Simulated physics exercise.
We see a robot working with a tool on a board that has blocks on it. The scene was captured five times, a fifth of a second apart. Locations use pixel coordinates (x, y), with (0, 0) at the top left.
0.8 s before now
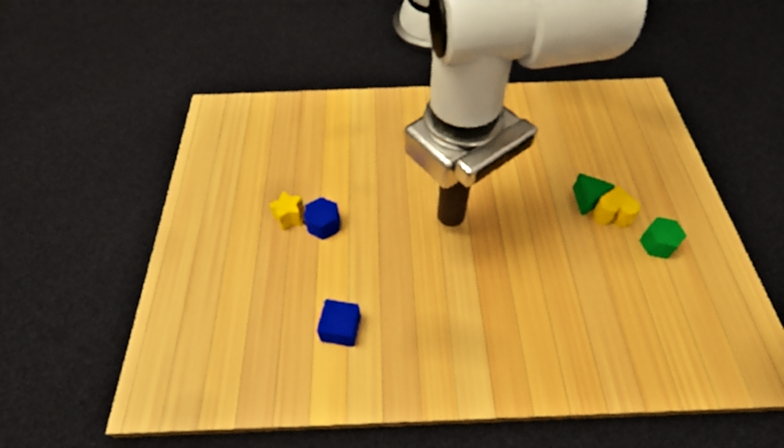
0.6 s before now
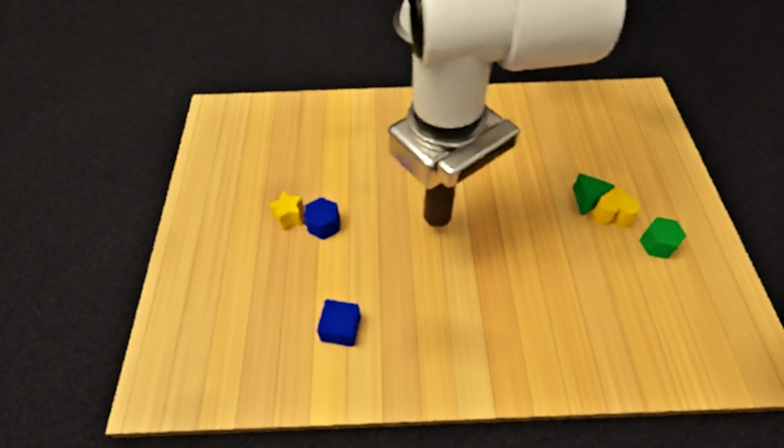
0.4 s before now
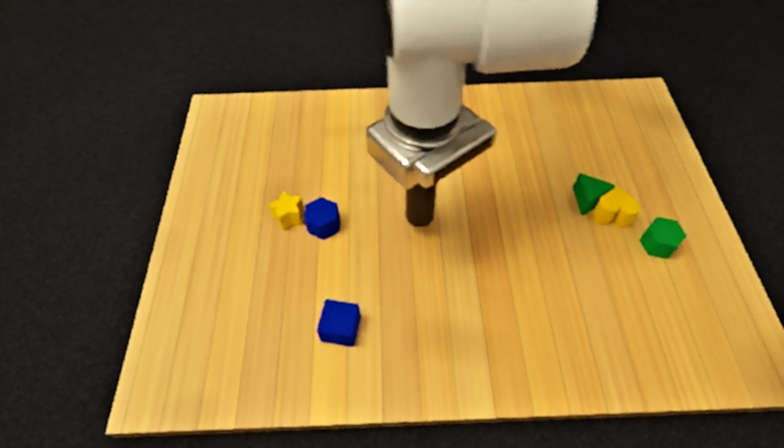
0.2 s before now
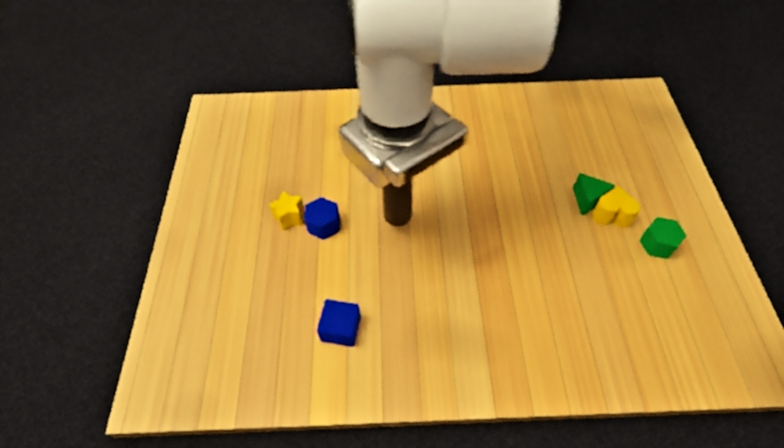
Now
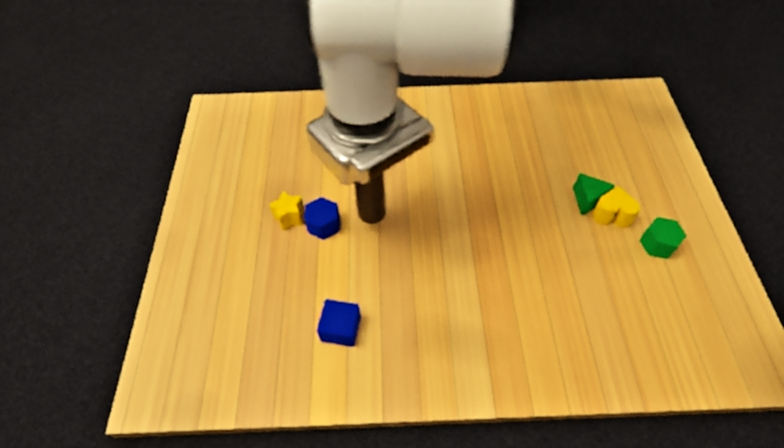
On a wooden board scattered with small blue, yellow and green blocks, a white robot arm slid its dark-tipped tool steadily left from near the middle toward a blue hexagon, while the blocks stayed still.
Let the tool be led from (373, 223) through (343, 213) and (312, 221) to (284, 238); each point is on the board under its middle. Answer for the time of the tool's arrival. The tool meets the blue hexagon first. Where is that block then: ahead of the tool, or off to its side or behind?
It is still there in front.
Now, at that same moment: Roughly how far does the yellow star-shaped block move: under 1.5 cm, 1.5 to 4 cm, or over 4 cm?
My prediction: Between 1.5 and 4 cm.
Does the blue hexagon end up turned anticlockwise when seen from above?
Short answer: Yes.
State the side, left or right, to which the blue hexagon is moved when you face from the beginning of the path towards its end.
It is pushed towards the left-hand side.
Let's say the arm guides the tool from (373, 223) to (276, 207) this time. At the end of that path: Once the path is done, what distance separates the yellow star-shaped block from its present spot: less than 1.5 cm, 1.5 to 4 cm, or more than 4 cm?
Displaced more than 4 cm.
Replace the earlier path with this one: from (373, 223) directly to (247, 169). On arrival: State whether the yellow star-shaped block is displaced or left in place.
It is shoved along.
What follows on the original path. One third of the way, tool at (341, 203); blue hexagon at (313, 213), turned 20° anticlockwise.
Two thirds of the way, tool at (309, 212); yellow star-shaped block at (269, 208), turned 55° clockwise; blue hexagon at (285, 227), turned 45° anticlockwise.
At the end, tool at (280, 229); yellow star-shaped block at (260, 211), turned 105° clockwise; blue hexagon at (256, 247), turned 60° anticlockwise.
